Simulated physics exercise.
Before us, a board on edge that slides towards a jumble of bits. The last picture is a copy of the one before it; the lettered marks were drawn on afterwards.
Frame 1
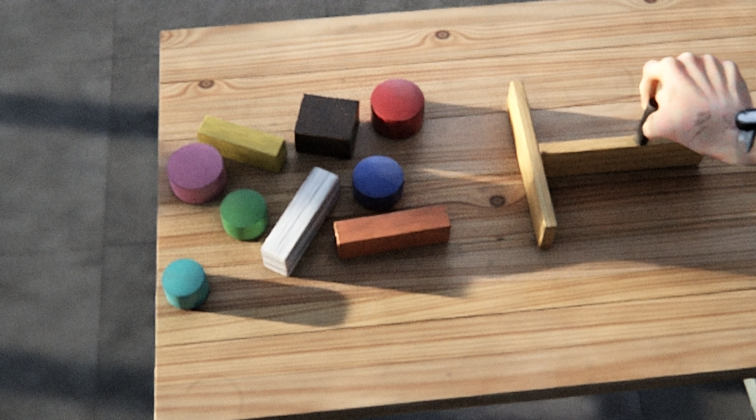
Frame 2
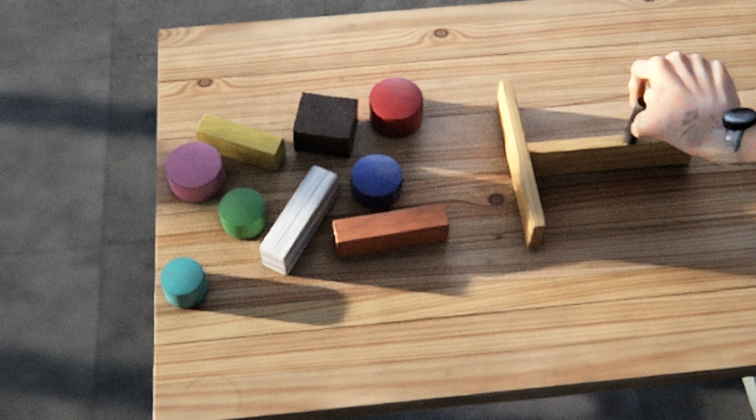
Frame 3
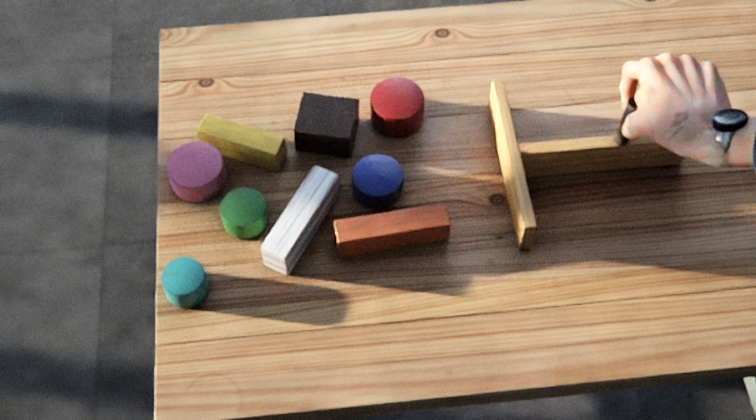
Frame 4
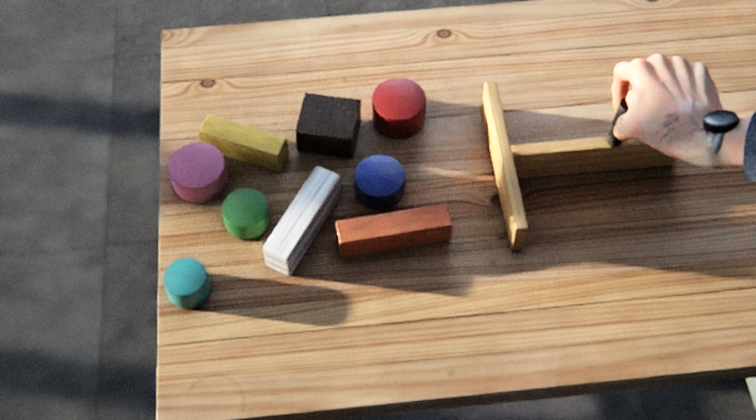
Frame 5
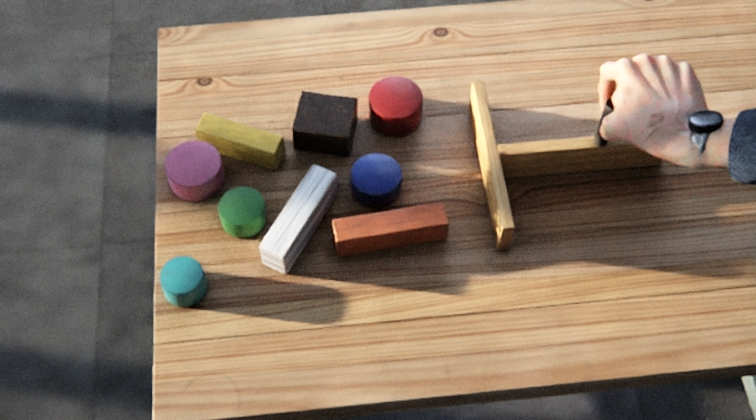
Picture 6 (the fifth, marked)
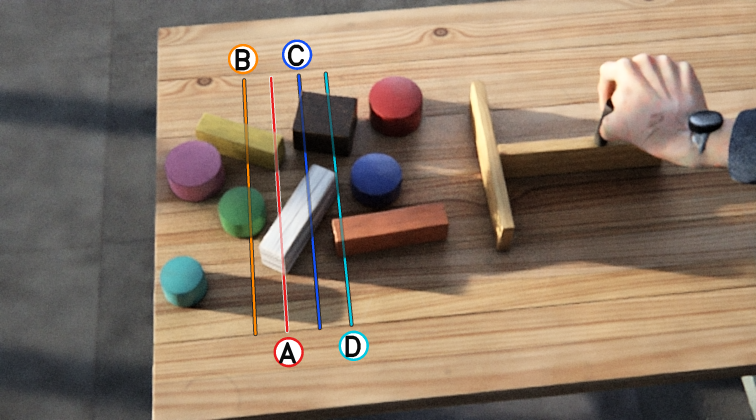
At the start, a hand at the right holds a T-shaped wooden pusher on a plank table, its upright board apart from a jumble of colourful round pieces and blocks. The hand then slides the board steadily leftward a short way, narrowing the gap, while the pieces stay still.
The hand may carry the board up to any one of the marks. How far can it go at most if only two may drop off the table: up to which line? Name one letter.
B.
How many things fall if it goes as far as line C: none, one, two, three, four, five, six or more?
By then, none.
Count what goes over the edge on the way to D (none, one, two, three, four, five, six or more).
By then, none.
On the marked copy, A at (279, 194); B at (249, 197); C at (309, 192); D at (338, 189).
With B. Early on, board (405, 158); white stick (283, 214); red tin (361, 108).
Further on, board (317, 166); turquoise tin (179, 289); pink tin (188, 165).
At the end, board (251, 172); pink tin over the edge; green tin over the edge; two fallen.
As for the rest, A is within the limit but short; C is within the limit but short; D is within the limit but short.
